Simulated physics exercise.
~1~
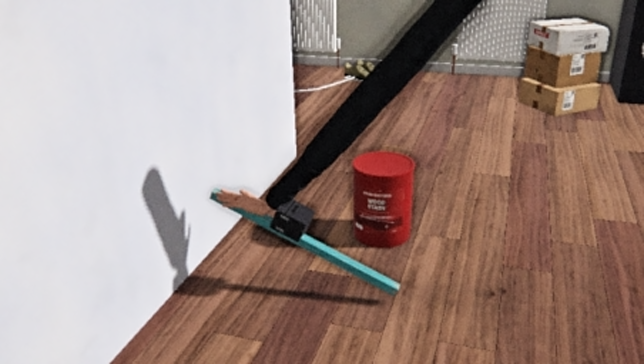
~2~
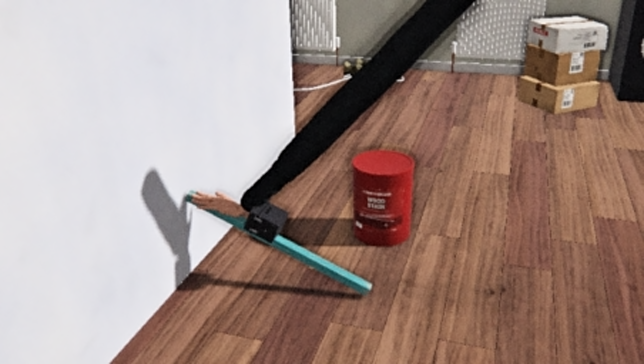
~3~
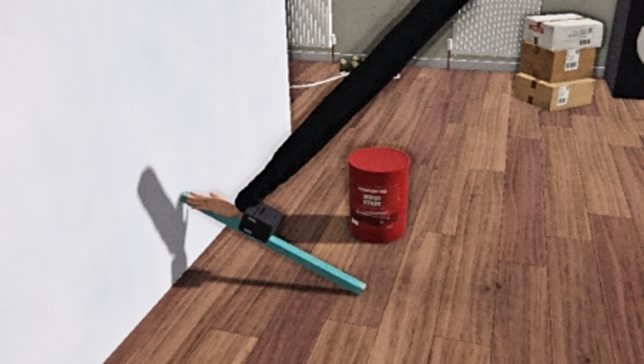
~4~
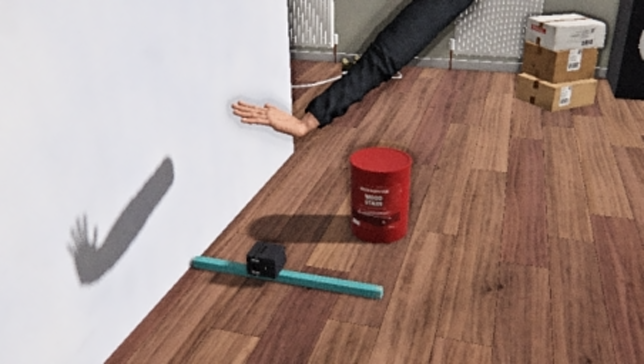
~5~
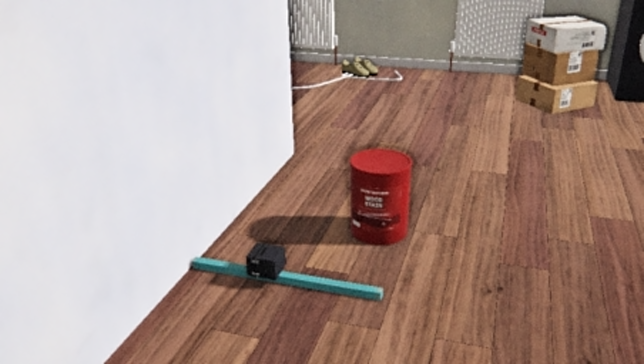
At first, a hand at the end of a dark-sleeved arm holds a turquoise pole tilted near a bare white wall, with a small black block at the pole and a red pail standing to the right on the wooden floor. The hand and pole shift a little to the left, then stay nearly still. The hand then lets go and draws back, and the pole gives way, slipping down to a flatter slant. Finally the arm is gone, the pole rests low on the floor with the black block still on it, and the pail stands where it was.
